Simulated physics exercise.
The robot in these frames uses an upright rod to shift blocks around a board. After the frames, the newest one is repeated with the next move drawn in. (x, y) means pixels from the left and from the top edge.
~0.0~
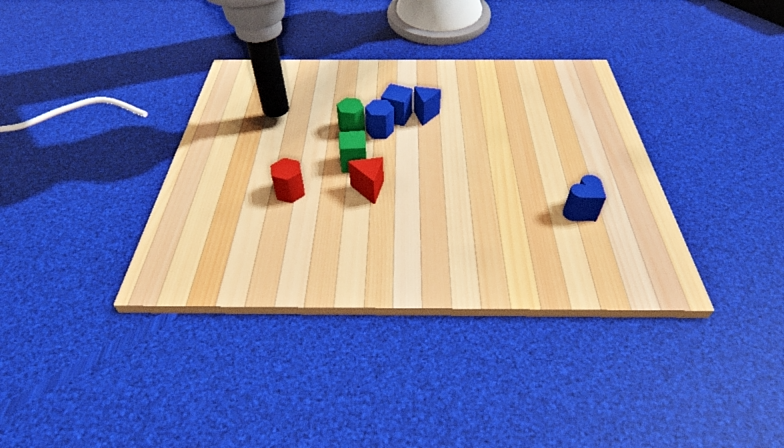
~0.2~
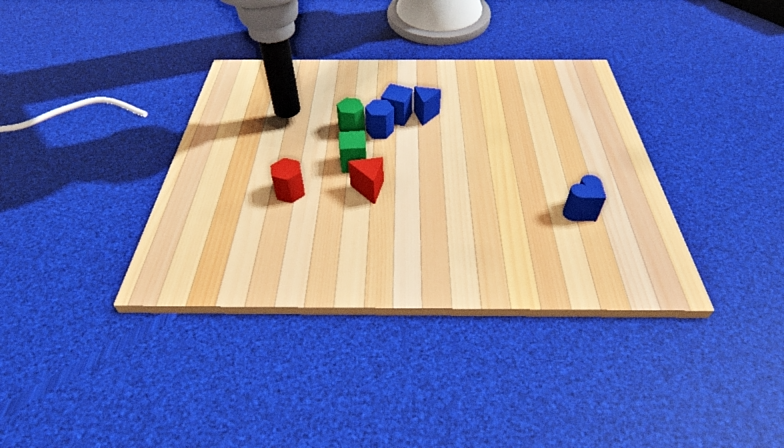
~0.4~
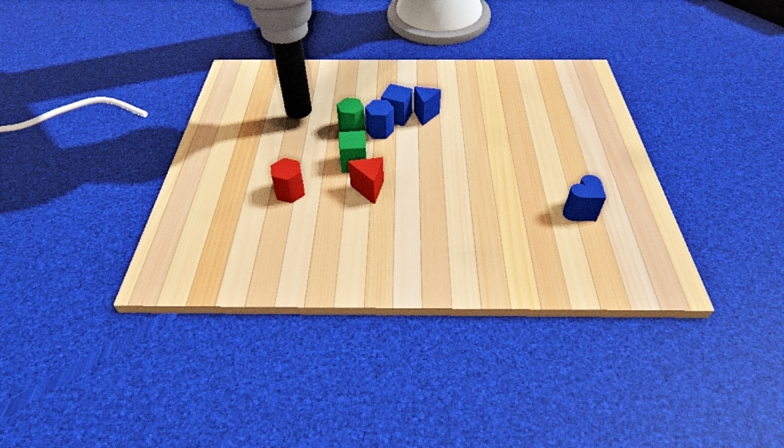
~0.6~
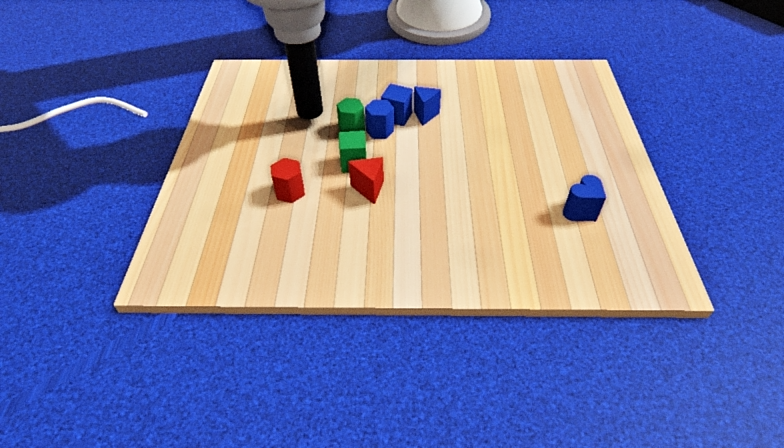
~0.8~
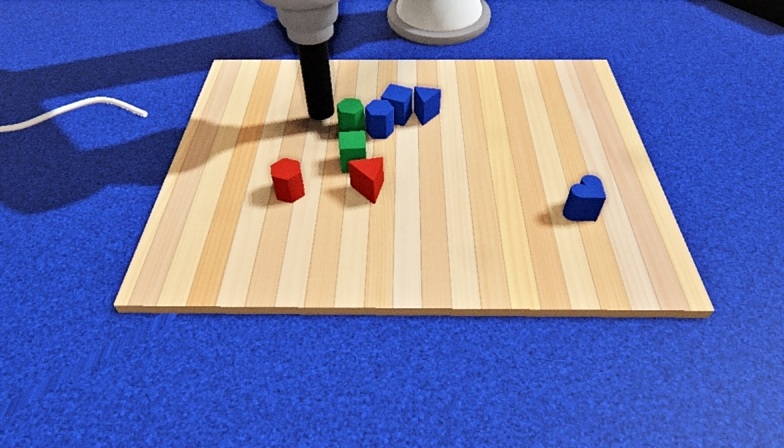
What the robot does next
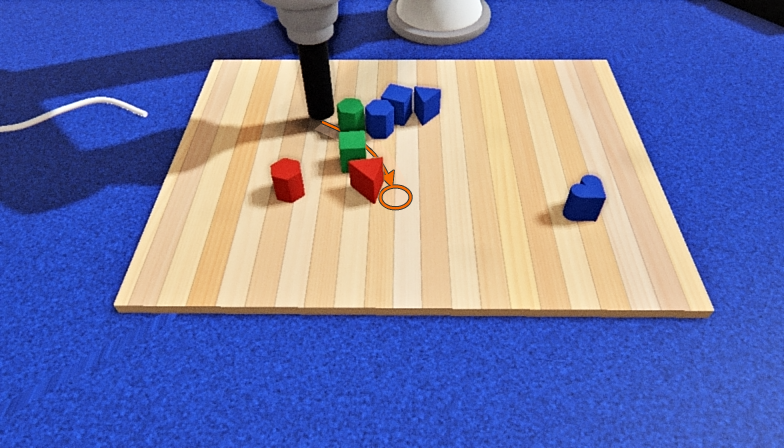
On a wooden board, a black upright rod slides right toward a still green block.
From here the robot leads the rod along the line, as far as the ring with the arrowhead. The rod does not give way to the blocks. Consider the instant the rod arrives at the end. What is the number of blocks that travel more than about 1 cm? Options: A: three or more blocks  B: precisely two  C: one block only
A
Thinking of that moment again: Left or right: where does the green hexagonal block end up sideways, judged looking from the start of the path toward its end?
The shift goes left.
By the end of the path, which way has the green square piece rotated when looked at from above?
Overhead view: Clockwise.
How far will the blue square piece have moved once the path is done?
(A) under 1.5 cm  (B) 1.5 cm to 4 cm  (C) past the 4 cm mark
Option A.
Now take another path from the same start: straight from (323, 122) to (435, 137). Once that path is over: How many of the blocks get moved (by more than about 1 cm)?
Two blocks, no more.
The drawn path runs from (323, 122) by way of (356, 139) and (381, 165) to (395, 197).
What follows on the original path. One third of the way, rod at (356, 130); green hexagonal block at (383, 117), turned 25° anticlockwise; blue hexagonal block at (409, 111), turned 35° anticlockwise.
Two thirds of the way, rod at (381, 154); green hexagonal block at (402, 126), turned 80° anticlockwise; green square piece at (354, 149), turned 65° clockwise; blue hexagonal block at (417, 110), turned 50° anticlockwise.
At the end, rod at (395, 187); green hexagonal block at (402, 126), turned 80° anticlockwise; green square piece at (354, 149), turned 70° clockwise; red triangle at (368, 178), turned 75° clockwise; blue hexagonal block at (417, 110), turned 50° anticlockwise; blue square piece not moved.
